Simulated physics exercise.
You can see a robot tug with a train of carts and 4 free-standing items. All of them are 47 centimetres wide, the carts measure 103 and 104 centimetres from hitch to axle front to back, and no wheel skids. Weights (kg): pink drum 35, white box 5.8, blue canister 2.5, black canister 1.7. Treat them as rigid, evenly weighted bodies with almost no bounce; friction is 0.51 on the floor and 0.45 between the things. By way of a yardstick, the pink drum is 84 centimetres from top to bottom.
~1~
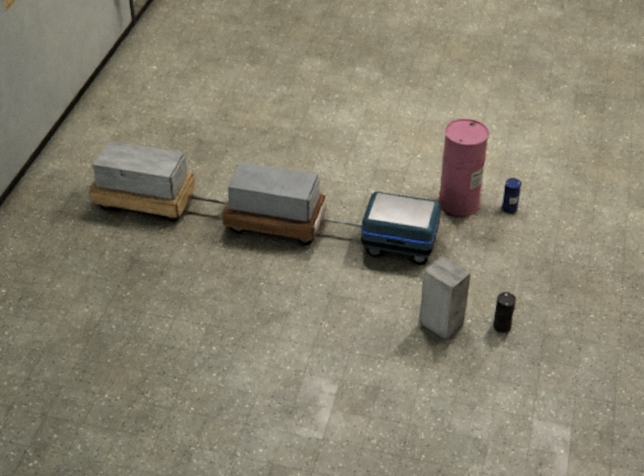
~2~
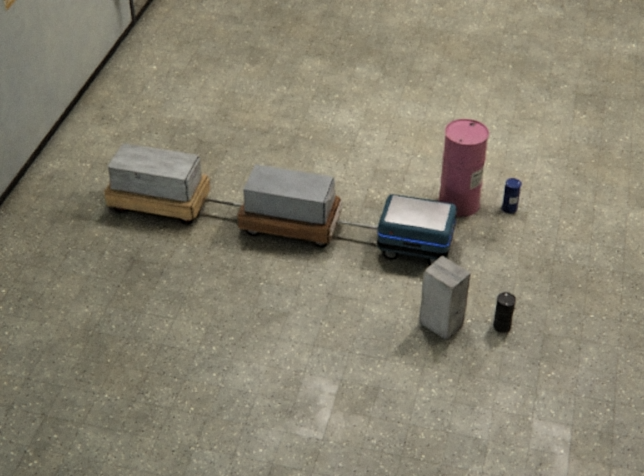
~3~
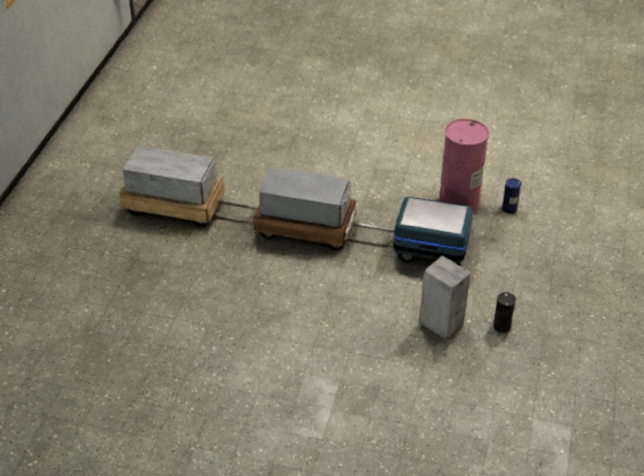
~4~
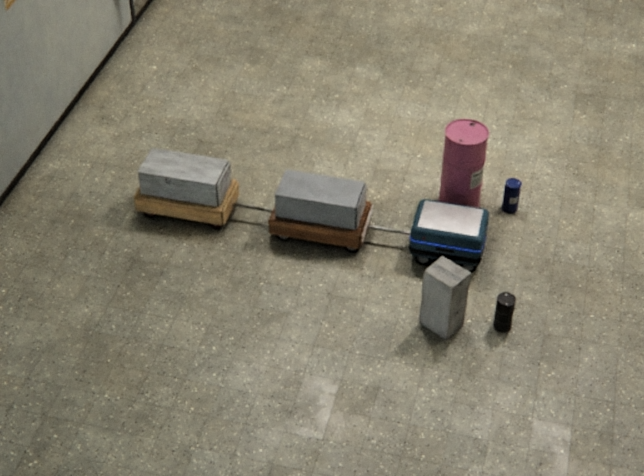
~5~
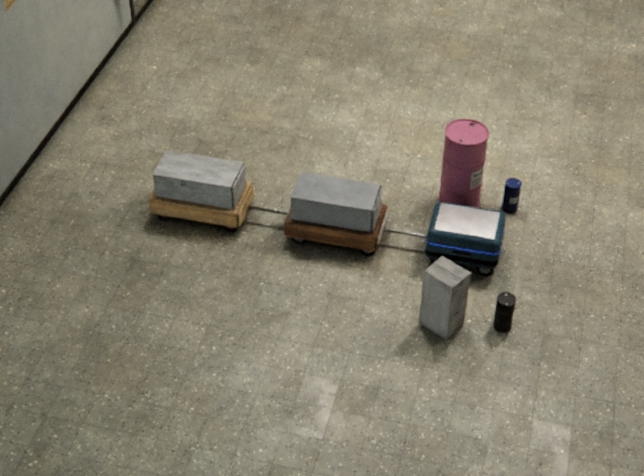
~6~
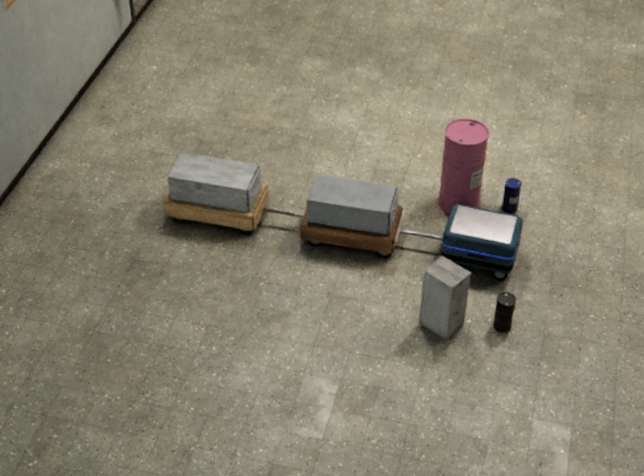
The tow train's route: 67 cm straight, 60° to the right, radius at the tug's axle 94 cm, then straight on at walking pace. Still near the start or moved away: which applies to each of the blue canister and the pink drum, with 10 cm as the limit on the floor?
At the finish, the blue canister remains; the pink drum remains.
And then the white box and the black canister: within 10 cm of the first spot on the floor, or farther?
White box: Remains in place. Black canister: Is displaced.
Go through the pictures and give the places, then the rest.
In the first picture, 0 cm covered; blue canister (512, 196); pink drum (463, 169).
In the second picture, 14 cm covered; white box (444, 299); black canister (504, 312).
In the third picture, 29 cm covered; white box (444, 299); black canister (504, 312).
In the fourth picture, 43 cm covered; white box (444, 299); black canister (504, 312).
In the fifth picture, 58 cm covered; white box (444, 299); black canister (504, 312).
In the sixth picture, 72 cm covered; blue canister (512, 196); pink drum (463, 169).
Then, 2.00 s later than the last frame, 216 cm covered; black canister 6 cm from its spot.
Then, 4.00 s later than the last frame, 360 cm covered; black canister 27 cm from its spot.
When it is over, not toppled but over 10 cm from the start, black canister; the other 3 within 10 cm of the start. End places, in pixels of the last picture, blue canister near (512, 196), pink drum near (463, 169).
